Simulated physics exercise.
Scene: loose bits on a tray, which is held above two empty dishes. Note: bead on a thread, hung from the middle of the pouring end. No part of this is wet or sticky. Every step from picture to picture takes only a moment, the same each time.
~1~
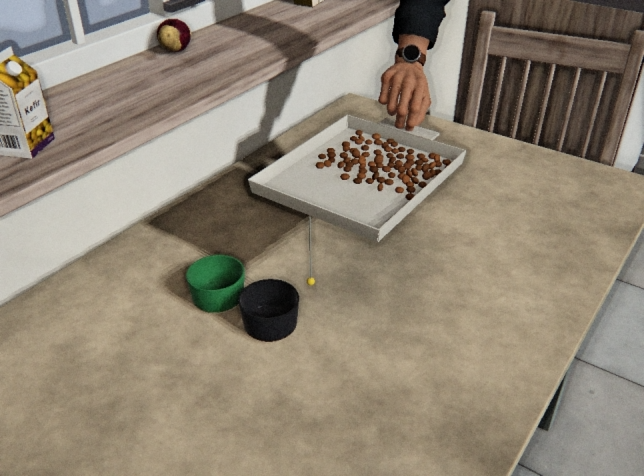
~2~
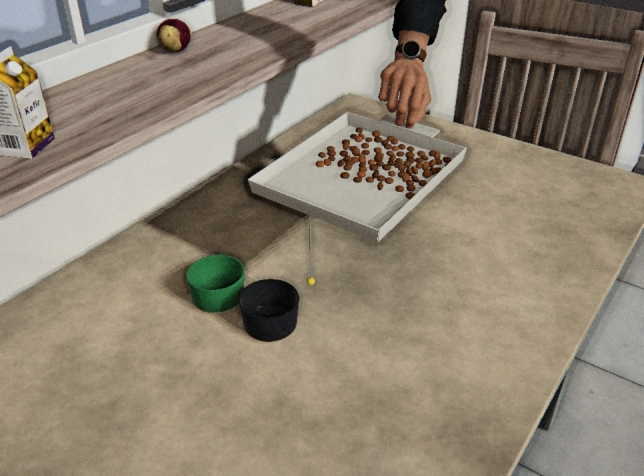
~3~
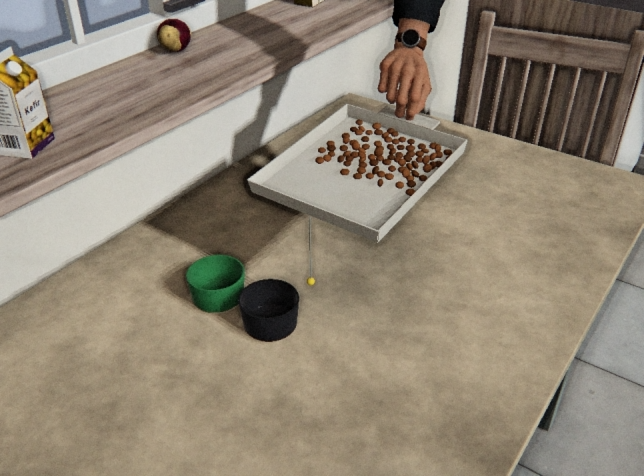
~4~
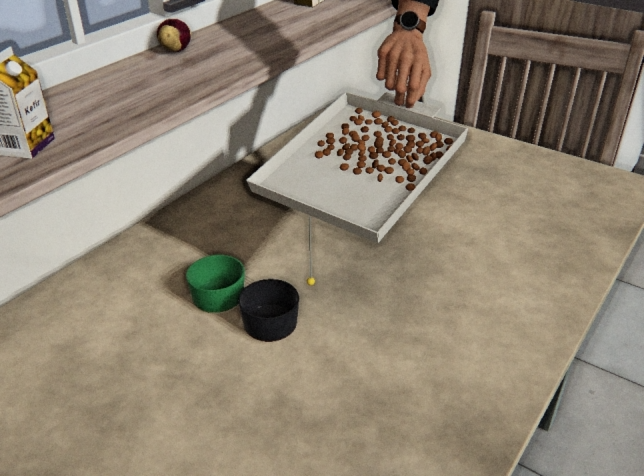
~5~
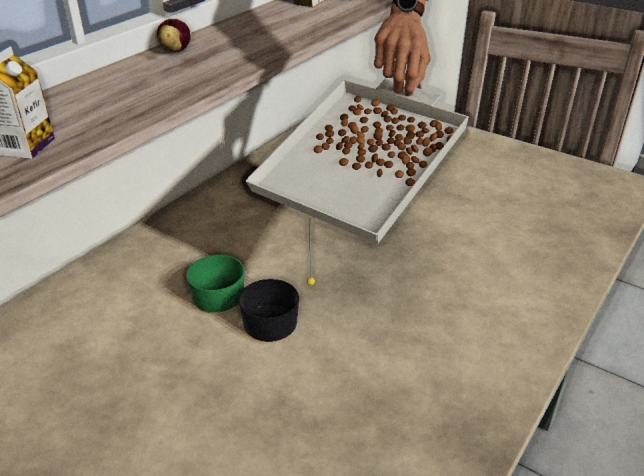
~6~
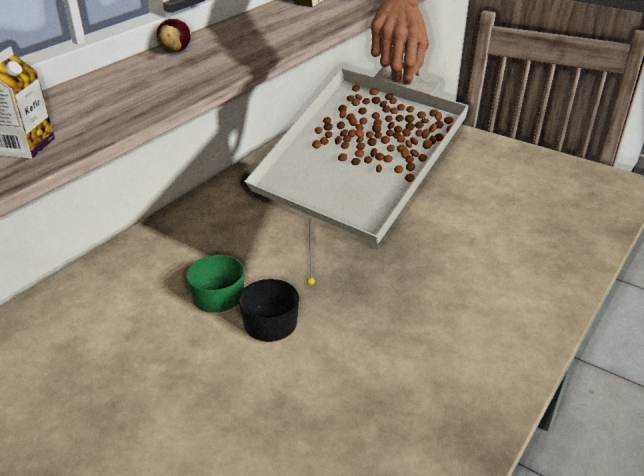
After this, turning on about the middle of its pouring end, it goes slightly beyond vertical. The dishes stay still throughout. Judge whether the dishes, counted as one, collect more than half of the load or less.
Counted as one, they collect less than half.
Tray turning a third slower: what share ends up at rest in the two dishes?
Roughly 30 %.
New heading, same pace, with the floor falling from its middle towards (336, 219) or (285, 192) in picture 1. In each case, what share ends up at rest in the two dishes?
The first try gives close to 0 per cent, the second close to 10 per cent.
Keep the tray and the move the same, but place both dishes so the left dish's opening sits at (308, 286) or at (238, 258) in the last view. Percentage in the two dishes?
10 per cent the first time, 0 per cent the second time.
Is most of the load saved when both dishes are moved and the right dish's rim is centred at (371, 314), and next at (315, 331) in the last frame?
Catch, run one: Below the halfway mark; run two: Past the halfway mark.
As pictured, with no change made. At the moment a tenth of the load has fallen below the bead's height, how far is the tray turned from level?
Roughly 75 degrees at that moment.
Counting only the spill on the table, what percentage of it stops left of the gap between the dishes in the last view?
Share on the left: Near 10 %.
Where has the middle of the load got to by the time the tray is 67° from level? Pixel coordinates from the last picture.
The centre of the load shows up near (330, 217) in the last view.
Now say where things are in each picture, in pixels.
Corners of the pouring end near (251, 179) and (378, 228), level; middle of the load near (379, 160), bits of dog kibble; left dish near (197, 298); right dish near (251, 325); bead on its thread near (311, 281), in the first frame.
Corners of the pouring end near (251, 179) and (378, 228), level; middle of the load near (379, 158), in the second frame.
Corners of the pouring end near (251, 179) and (378, 229), tipped barely, level across its low end; middle of the load near (379, 152), in the third frame.
Corners of the pouring end near (250, 180) and (377, 231), tipped a little, level across its low end; middle of the load near (379, 144), in the fourth frame.
Corners of the pouring end near (249, 180) and (376, 232), tipped clearly, level across its low end; middle of the load near (378, 136), in the fifth frame.
Corners of the pouring end near (248, 181) and (376, 234), tipped clearly, level across its low end; middle of the load near (377, 128); left dish near (197, 298); right dish near (251, 325), in the sixth frame.
Shortly afterwards, tray tipped steeply; the bulk on the tray; near a quarter in the air.
Next, tray tipped past a quarter turn; near two thirds on the tray; a little in the right dish; near a quarter outside both; a little in the air.
Some moments later, tray tipped past a quarter turn; near a quarter in the right dish; the bulk outside both.
In the end, tray tipped past a quarter turn; near a quarter in the right dish; none at all in the left dish; the bulk outside both.
